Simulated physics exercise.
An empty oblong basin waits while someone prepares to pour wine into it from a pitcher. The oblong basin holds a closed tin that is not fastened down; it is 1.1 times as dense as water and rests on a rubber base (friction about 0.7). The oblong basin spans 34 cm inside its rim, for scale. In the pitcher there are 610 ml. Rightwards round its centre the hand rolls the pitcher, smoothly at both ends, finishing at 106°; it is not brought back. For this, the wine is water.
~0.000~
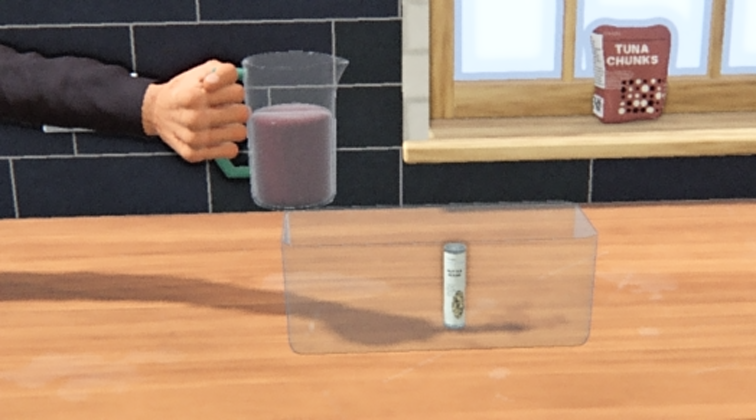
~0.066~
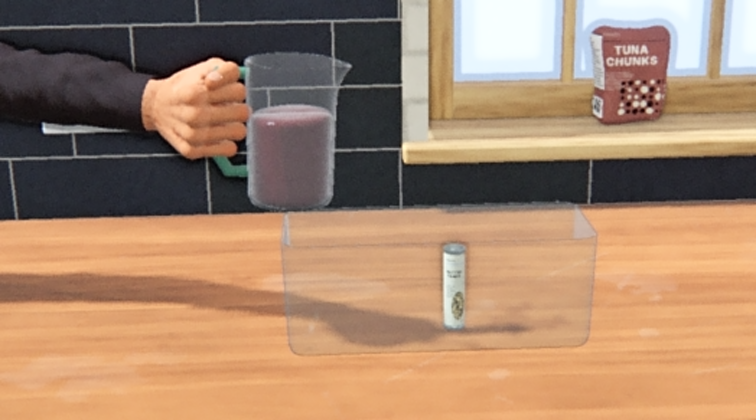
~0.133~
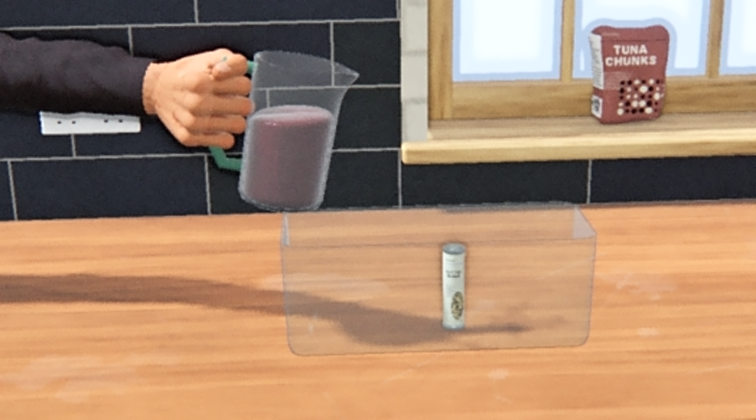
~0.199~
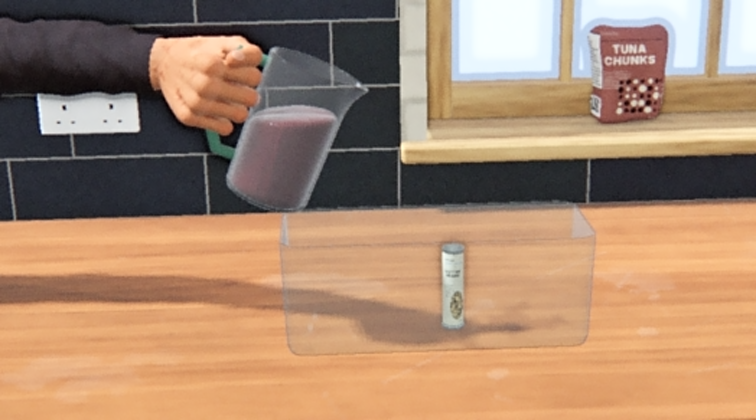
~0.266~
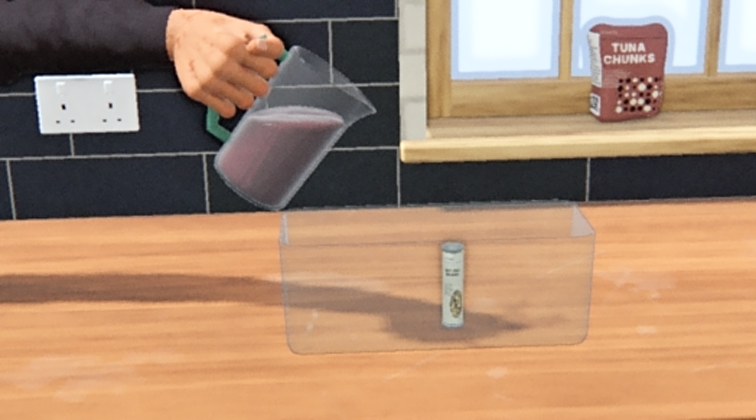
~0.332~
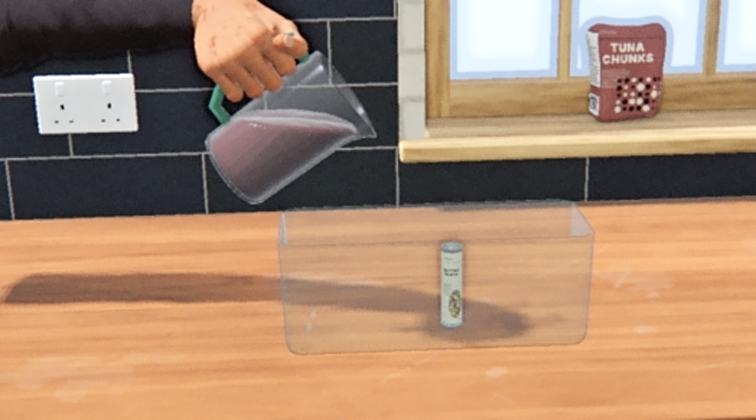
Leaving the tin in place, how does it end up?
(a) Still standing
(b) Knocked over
(b) Knocked over.
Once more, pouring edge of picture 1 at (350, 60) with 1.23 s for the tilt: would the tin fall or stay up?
Result: Tin tipped over.
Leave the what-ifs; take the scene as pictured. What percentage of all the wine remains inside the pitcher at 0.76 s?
24 %.
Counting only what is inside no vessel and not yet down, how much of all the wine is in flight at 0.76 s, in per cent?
Estimated airborne part: Roughly 12 per cent.
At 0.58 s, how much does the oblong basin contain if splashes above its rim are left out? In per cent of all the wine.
Roughly 14 per cent.
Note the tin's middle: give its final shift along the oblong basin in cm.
Shift of tin centre: Approx. 9.5 cm.
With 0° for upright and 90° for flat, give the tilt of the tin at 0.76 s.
Near 0 degrees.
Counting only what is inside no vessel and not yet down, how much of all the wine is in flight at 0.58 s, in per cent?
Estimate: Some 16 % of the total.
After 0.58 s the tilt is 103° and 70 per cent is still to pour; the tin stands where it began.
After 0.76 s the tilt is 106° and 24 per cent is still to pour; the tin stands 1 cm from where it began.
After 0.95 s the tilt is 106° and 5 per cent is still to pour; the tin leans 20°.
After 1.15 s the tilt is 106° and 1 per cent is still to pour; the tin lies on its side.
In the end the tin lies on its side.
